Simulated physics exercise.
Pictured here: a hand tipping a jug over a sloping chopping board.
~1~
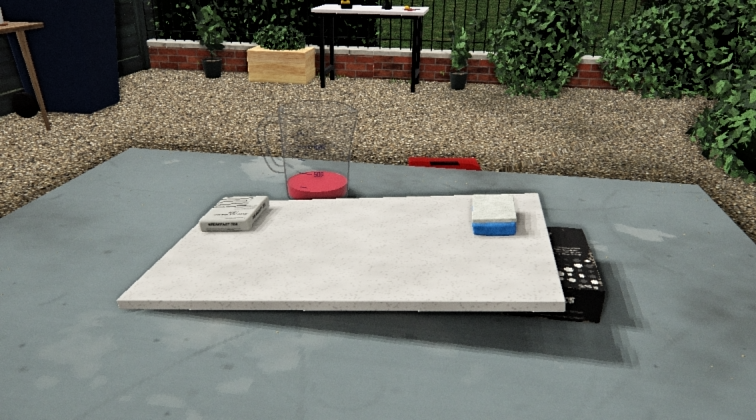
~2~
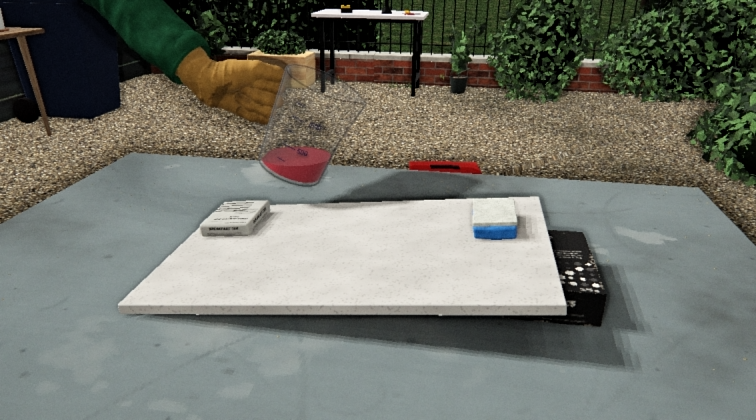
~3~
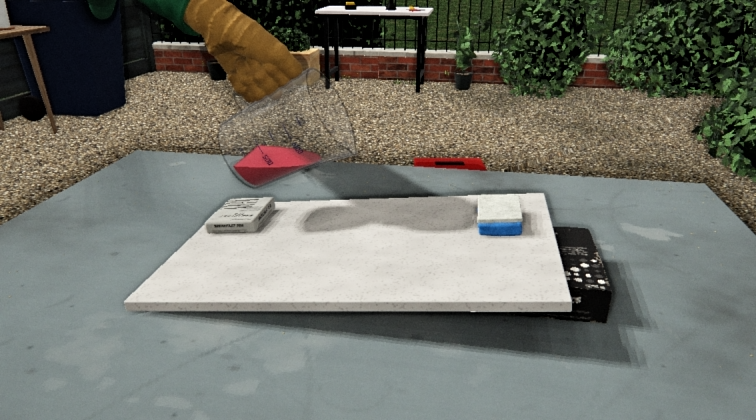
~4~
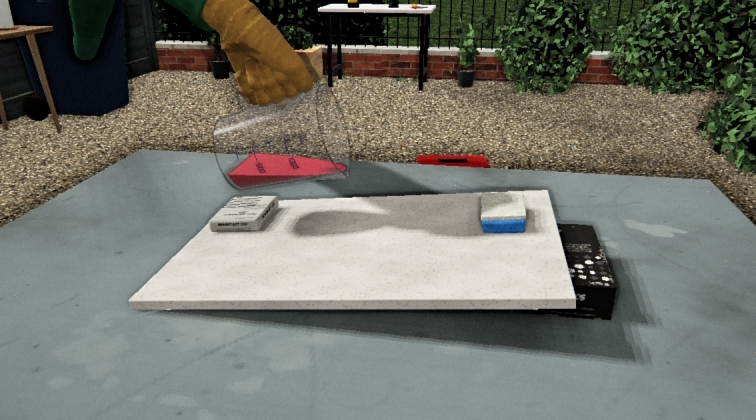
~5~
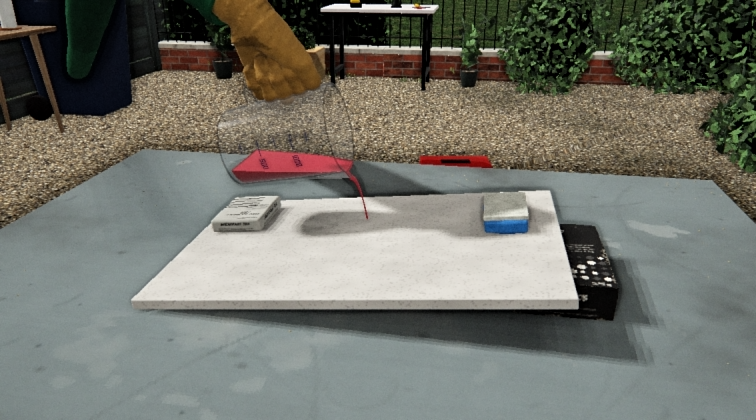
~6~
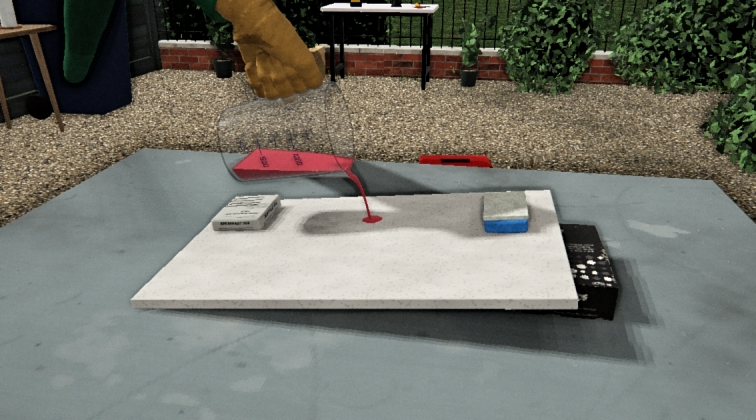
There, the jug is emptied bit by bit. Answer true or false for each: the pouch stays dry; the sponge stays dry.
Pouch: False; sponge: True.
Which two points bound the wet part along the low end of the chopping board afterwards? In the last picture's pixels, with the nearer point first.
Wet edge: Approx. (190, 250) to (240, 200).
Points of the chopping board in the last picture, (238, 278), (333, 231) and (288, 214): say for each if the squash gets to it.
Point 1 avoided; point 2 met by the spill; point 3 met by the spill.
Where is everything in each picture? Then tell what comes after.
The first frame shows the chopping board slopes down to the left; jug (317, 150) nearly empty; pouch (236, 213); sponge (494, 215).
The second frame shows jug (307, 126) tipped 25° with all of its load; pouch (236, 218).
The third frame shows jug (287, 132) tipped 60° with all of its load; sponge (500, 215).
The fourth frame shows the chopping board slopes down to the left; jug (285, 141) tipped 75° with all of its load; pouch (245, 213).
The fifth frame shows the first of it lands; jug (290, 138) tipped 75° with all of its load; sponge (506, 212).
The sixth frame shows the first of it lands; jug (290, 136) tipped 80° with all of its load; pouch (247, 212); sponge (506, 212).
Next, it runs down to the left; the pouch is clear of it; the sponge is clear of it.
After that, it runs down to the left and off the end; the pouch is in it; the sponge is clear of it.
Finally, it runs down to the left and off the end; the pouch is in it; the sponge is clear of it.
